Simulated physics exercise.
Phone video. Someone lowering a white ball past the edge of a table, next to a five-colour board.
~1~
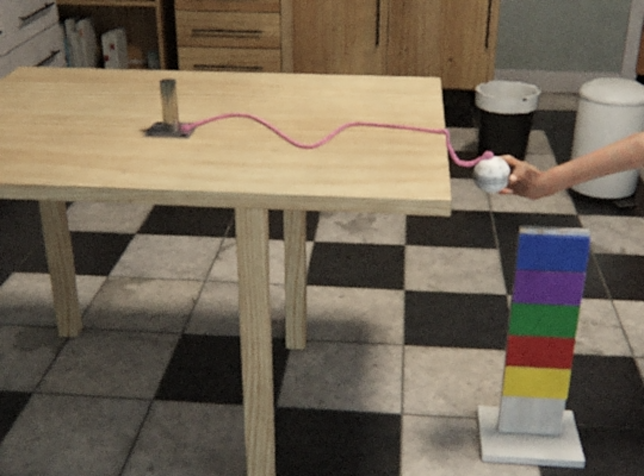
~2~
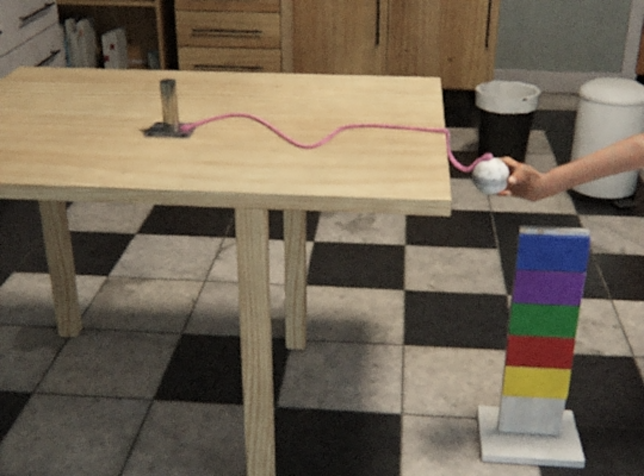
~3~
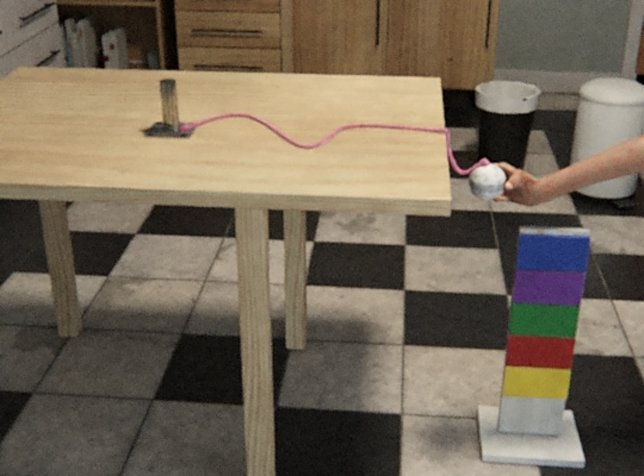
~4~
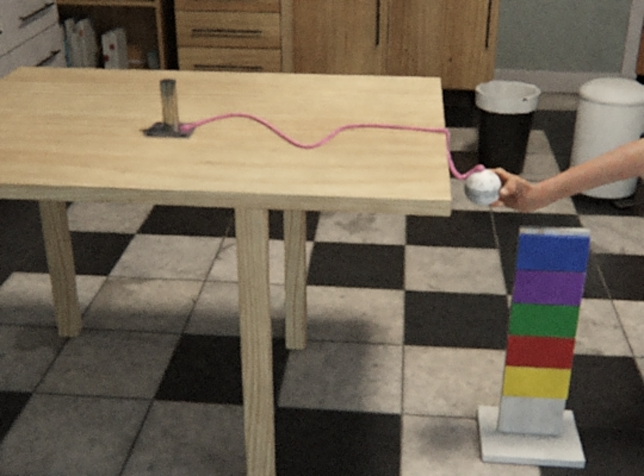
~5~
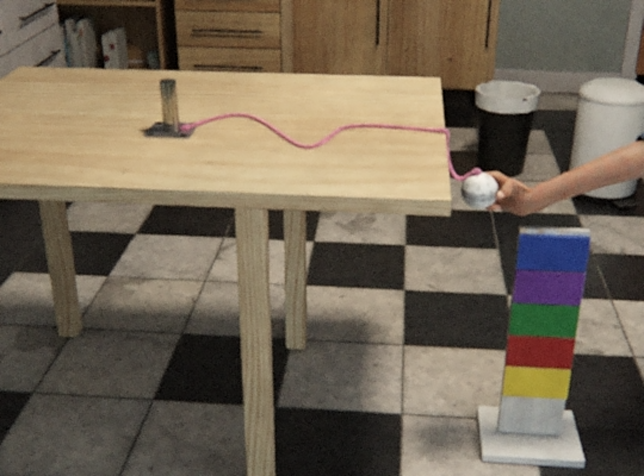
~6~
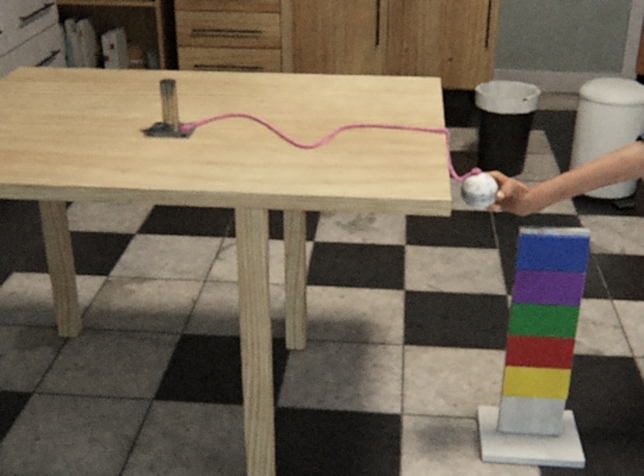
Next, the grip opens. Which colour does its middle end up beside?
Green.
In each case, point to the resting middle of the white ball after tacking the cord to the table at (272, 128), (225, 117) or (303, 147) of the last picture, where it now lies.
The places are (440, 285), (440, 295) and (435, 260).
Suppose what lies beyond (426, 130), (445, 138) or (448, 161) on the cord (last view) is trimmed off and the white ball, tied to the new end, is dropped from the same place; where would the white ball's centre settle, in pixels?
The pixels are (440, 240), (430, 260) and (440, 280), in the order of the tries.
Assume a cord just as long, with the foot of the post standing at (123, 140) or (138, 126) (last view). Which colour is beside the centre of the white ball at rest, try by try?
It comes out purple the first time and purple the second time.
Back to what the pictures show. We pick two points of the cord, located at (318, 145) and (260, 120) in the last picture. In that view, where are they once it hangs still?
You'll find the first mark at (392, 136) and the second mark at (283, 133).
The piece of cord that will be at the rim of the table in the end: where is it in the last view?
Location: About (344, 128).
A little later, ball near (430, 304); level with green.
Next, ball near (442, 316); level with green.
When it is over, ball near (439, 319); level with green. Its middle rests at the green band.
